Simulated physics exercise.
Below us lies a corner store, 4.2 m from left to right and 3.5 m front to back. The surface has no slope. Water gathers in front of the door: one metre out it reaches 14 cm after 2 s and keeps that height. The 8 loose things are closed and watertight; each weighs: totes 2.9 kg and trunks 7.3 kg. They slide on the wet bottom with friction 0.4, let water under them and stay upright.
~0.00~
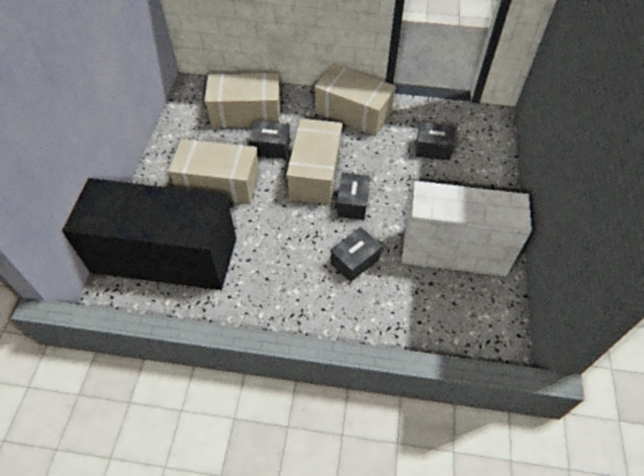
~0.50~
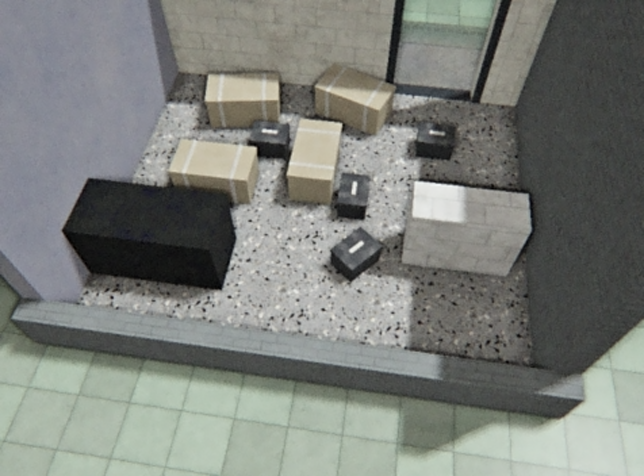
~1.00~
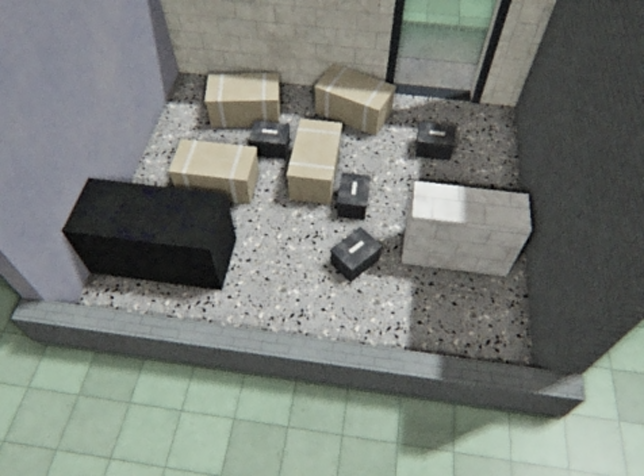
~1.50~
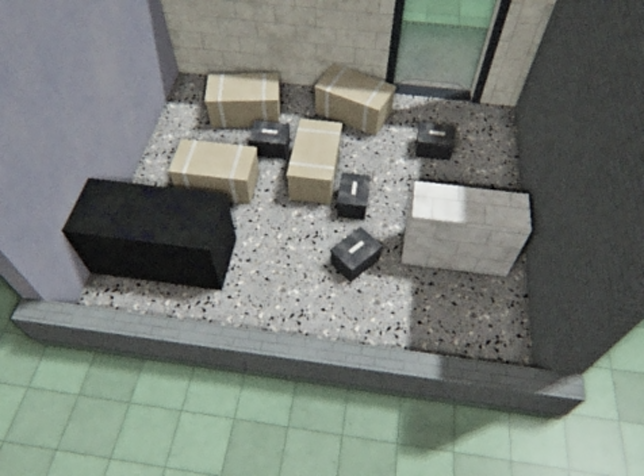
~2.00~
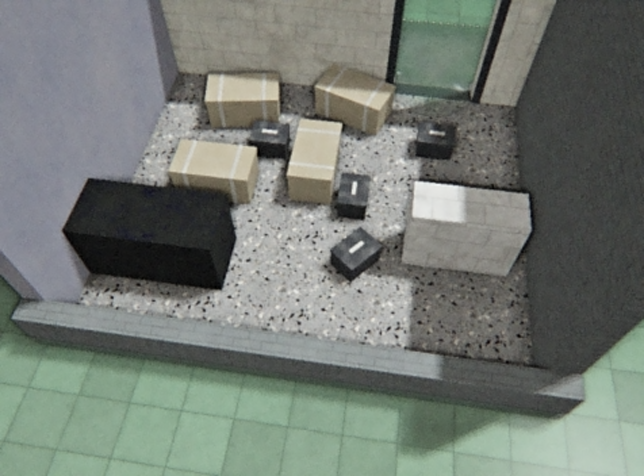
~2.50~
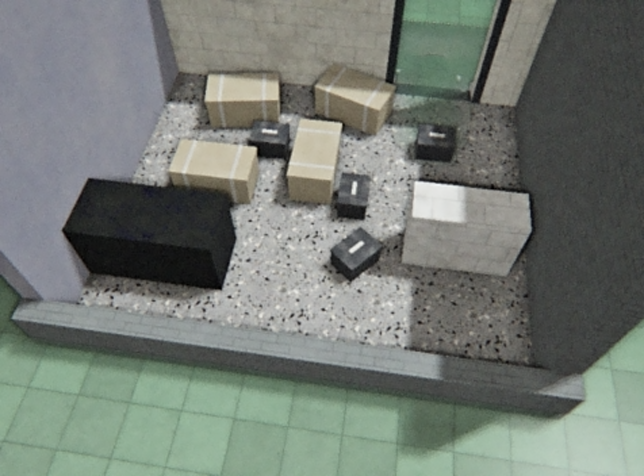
In the video, greenish water covers the pale tiled ground outside a small walled room and then begins to show at the foot of the doorway, while the tan and dark boxes on the speckled floor show no visible movement.
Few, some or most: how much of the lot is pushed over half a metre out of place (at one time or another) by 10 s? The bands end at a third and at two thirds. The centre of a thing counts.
Share: One to two thirds.
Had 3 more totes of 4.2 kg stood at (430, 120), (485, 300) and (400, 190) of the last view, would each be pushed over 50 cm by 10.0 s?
In turn: Past it, short of it, over.
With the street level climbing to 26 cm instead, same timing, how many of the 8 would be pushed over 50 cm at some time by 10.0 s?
In that case 6 of them.
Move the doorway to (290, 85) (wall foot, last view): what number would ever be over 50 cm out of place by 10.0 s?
Then 6.
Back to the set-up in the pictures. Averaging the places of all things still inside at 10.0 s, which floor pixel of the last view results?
Around (266, 202).
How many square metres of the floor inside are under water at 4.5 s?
Some 6.0 m2.
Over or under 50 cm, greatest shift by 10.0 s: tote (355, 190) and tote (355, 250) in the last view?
In turn: Past it, more.
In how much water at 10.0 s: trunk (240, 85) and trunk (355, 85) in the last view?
Roughly 1 and 2 cm.
After 3.5 s 1 of 8 are over 50 cm from their spots; 0 afloat.
After 4.5 s 2 of 8 are over 50 cm from their spots; 1 afloat.
After 7.0 s 3 of 8 are over 50 cm from their spots; 2 afloat.
After 10.0 s 3 of 8 are over 50 cm from their spots, and 3 have been at some point; 4 afloat.
